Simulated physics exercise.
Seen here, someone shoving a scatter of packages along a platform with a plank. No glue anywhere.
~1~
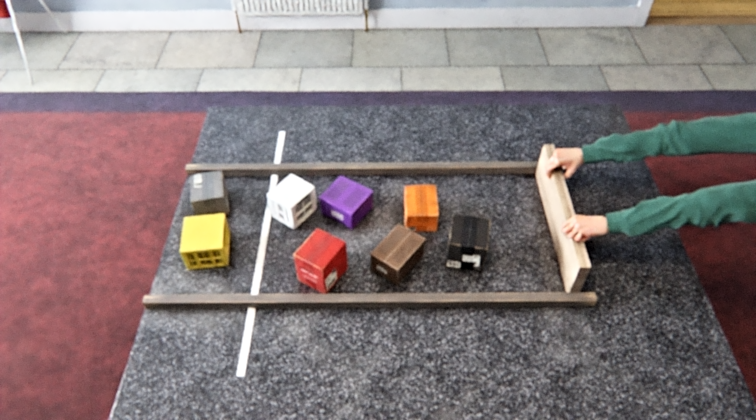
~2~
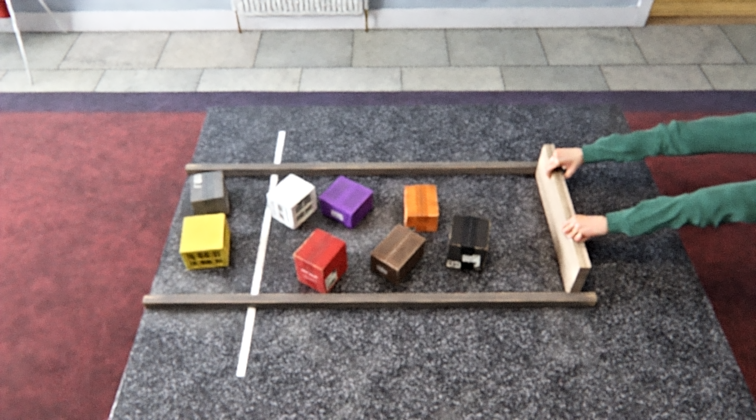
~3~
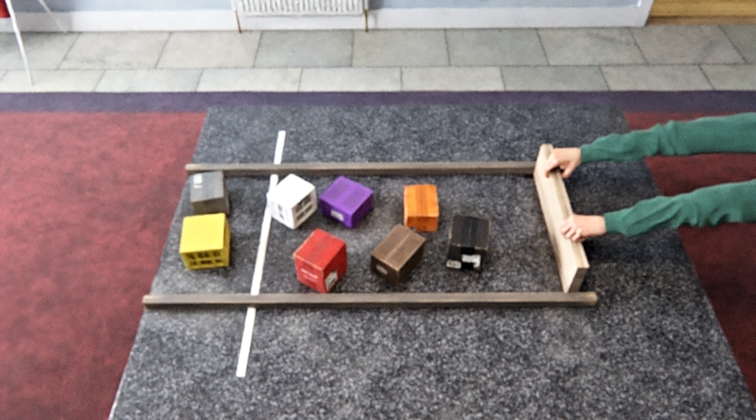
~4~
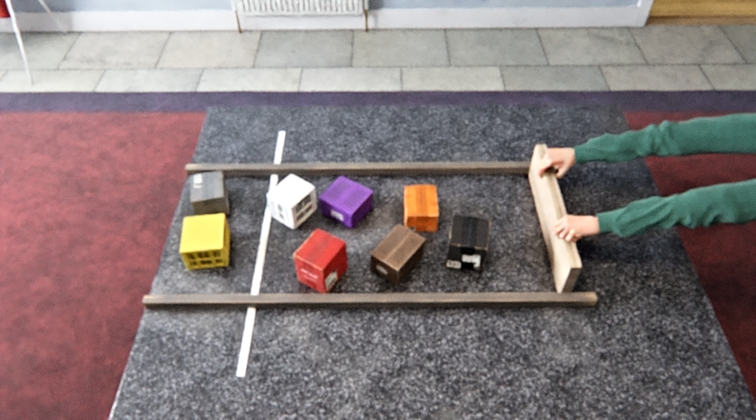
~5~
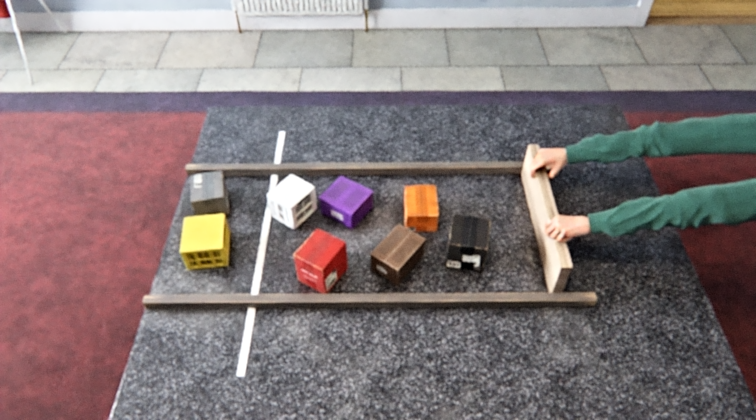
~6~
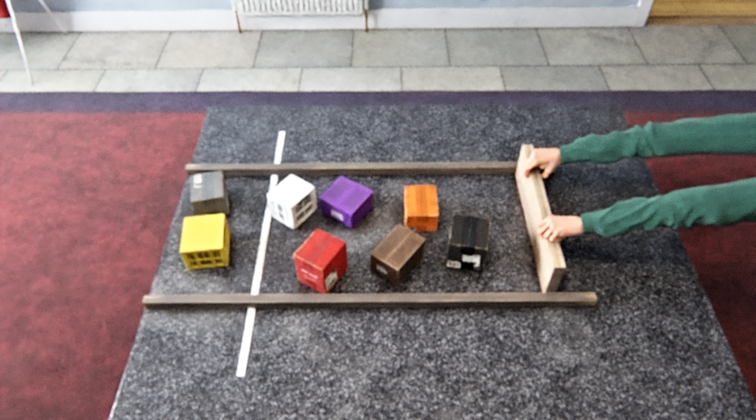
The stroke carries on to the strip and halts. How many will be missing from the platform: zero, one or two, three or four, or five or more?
As it turns out, the number that fall off is one or two.
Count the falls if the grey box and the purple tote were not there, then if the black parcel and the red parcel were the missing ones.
First 0, then 1.
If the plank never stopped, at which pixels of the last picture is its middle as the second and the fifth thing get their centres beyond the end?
About (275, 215), then (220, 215).
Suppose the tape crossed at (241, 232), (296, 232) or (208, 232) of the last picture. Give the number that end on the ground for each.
In that order 4, 0 and 6.
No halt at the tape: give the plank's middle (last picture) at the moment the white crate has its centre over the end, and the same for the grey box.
Near (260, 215) and (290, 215).
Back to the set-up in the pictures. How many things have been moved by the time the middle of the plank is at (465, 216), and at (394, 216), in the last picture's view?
The counts are 1 and 5.
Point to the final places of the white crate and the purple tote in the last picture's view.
The white crate at (179, 203), the purple tote at (214, 213).
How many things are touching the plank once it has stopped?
In contact: 2.
Soon after, none off yet; grey box at rest near (210, 195); yellow crate at rest near (206, 241); white crate at rest near (293, 202).
At rest, the number that fall off is one or two; fallen, yellow crate and grey box.
